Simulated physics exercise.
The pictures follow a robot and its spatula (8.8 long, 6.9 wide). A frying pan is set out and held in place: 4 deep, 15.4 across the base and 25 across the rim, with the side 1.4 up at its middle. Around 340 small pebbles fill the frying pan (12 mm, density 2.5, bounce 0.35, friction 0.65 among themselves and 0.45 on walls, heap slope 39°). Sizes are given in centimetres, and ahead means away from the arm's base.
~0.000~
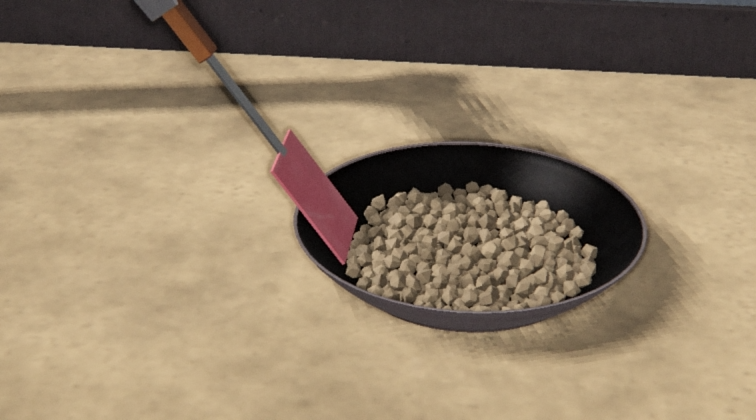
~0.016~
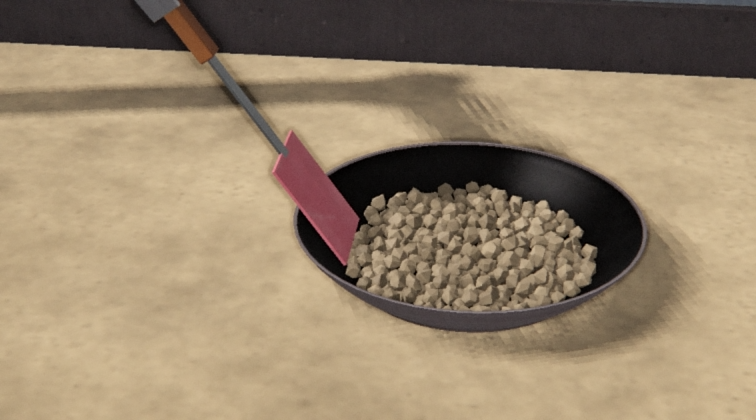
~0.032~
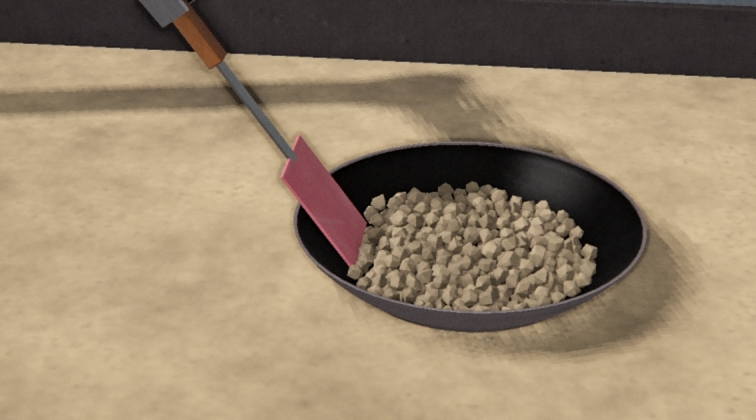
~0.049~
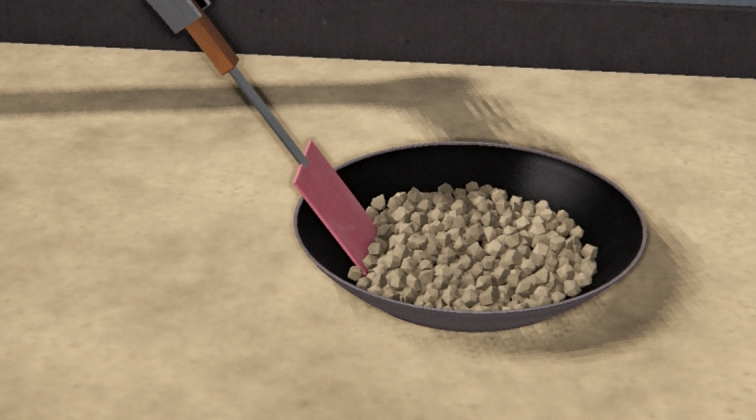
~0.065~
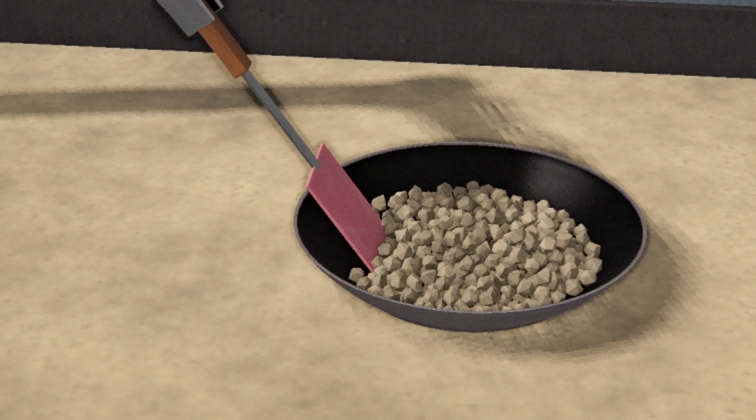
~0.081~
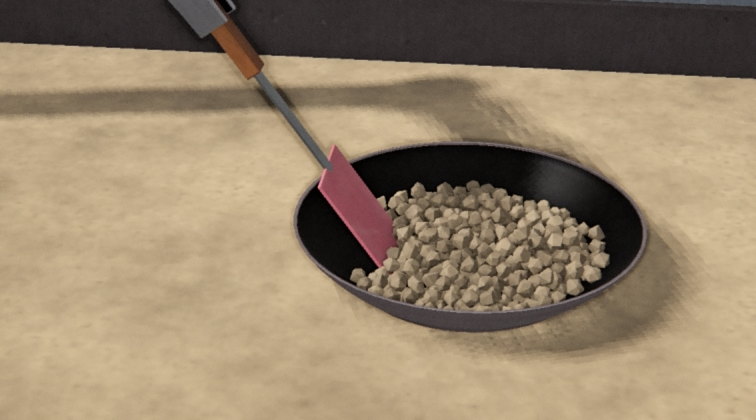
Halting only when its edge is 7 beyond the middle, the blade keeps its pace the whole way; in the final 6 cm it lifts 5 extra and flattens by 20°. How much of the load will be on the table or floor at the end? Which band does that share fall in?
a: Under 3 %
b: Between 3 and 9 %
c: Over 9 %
Option b: Between 3 and 9 %.
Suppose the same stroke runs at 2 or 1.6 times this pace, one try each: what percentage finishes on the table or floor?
Try one about 25 %, try two about 10 %.
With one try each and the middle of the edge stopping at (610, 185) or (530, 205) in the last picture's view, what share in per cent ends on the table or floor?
Close to 20 and close to 0 per cent, respectively.
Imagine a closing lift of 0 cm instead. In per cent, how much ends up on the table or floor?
Roughly 5 percent of it.
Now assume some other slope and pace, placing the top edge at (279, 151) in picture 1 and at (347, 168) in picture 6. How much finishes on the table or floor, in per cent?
Some 10 percent ends up on the table or floor.
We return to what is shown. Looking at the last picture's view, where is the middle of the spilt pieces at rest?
Resting centre: About (736, 277).
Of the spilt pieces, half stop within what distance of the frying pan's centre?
20 cm or so.
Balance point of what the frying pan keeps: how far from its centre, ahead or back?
I'd say close to 3.5 cm toward the front.
After 0.16 s, sloping 55°, highest piece 5 above the table; 345 in the frying pan.
After 0.24 s, sloping 46°, highest piece 6 above the table; 345 in the frying pan.
After 0.49 s, sloping 35°, highest piece 5 above the table; 327 in the frying pan, 15 on the table or floor, 3 on the blade or in flight.
After 1.54 s, sloping 35°, highest piece 5 above the table; 327 in the frying pan, 18 on the table or floor.
At rest, 327 in the frying pan, 18 on the table or floor. That is 5 % on the table or floor.
